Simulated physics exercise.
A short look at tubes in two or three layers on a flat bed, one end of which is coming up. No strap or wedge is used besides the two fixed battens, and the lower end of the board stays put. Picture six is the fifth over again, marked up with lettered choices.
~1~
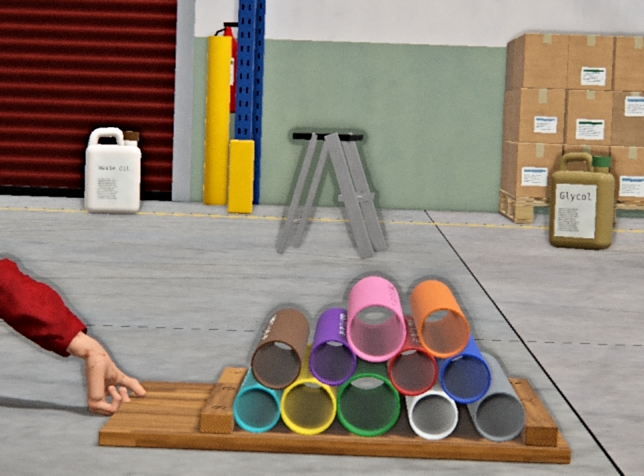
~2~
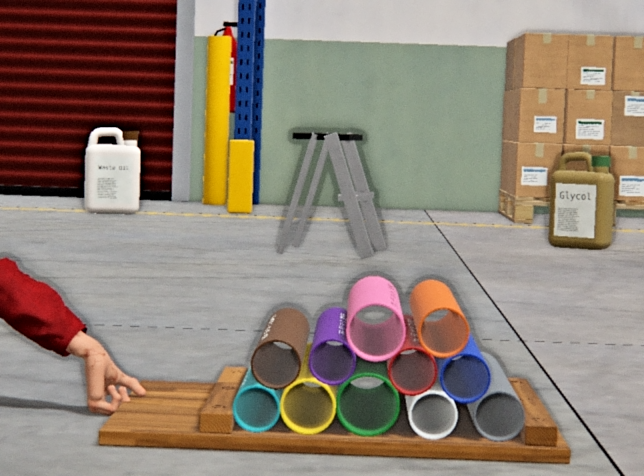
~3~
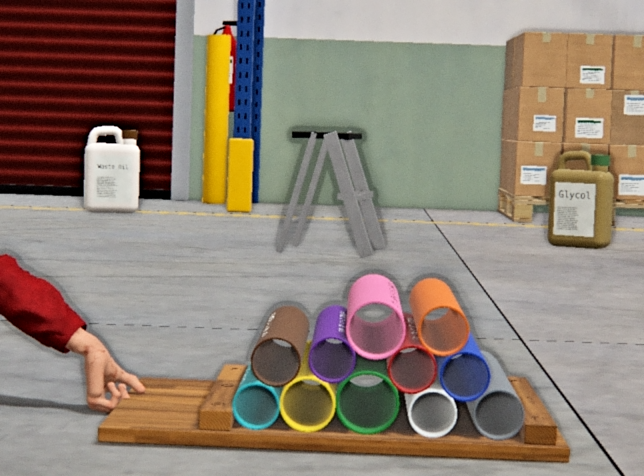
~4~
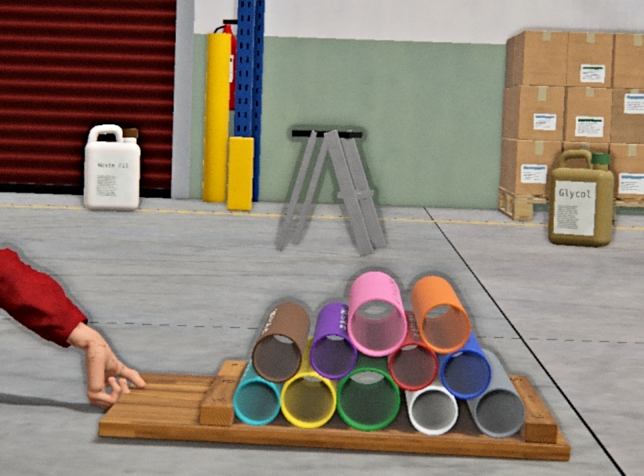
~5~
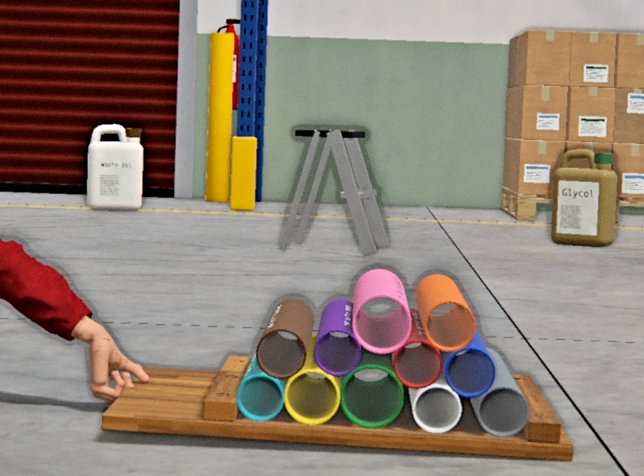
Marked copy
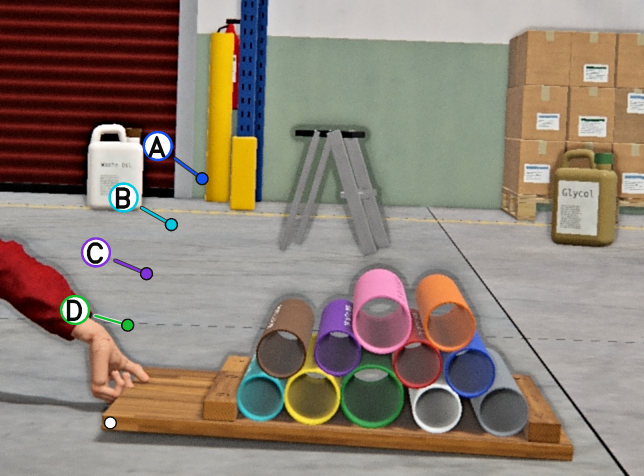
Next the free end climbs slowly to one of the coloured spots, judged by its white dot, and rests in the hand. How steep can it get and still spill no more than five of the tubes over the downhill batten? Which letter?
Stop at A.
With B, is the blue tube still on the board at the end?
No, with B.
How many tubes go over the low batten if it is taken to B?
It comes to four.
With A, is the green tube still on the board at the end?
Yes, with A.
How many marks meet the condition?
Four of them.
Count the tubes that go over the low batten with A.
It comes to four.
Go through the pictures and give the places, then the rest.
The first picture shows white tube (433, 416); grey tube (499, 417); red tube (413, 372).
The second picture shows red tube (413, 371); blue tube (465, 378).
The third picture shows board (336, 407); turquoise tube (256, 407); brown tube (276, 362); pink tube (376, 330).
The fourth picture shows board (336, 404); turquoise tube (257, 402); yellow tube (309, 401).
The fifth picture shows board (339, 400); turquoise tube (260, 398); yellow tube (312, 397).
On the marked copy, A at (202, 179); B at (172, 225); C at (146, 274); D at (128, 325); the white dot at (110, 423).
Taking A. A third of the way, board at 19°.
Two thirds of the way, board at 34°.
When it is over, board at 34°, four over the low batten (red, blue, orange, pink).
As for the rest, B four over the low batten (red, blue, orange, pink); C four over the low batten (red, blue, orange, pink); D none over the low batten.
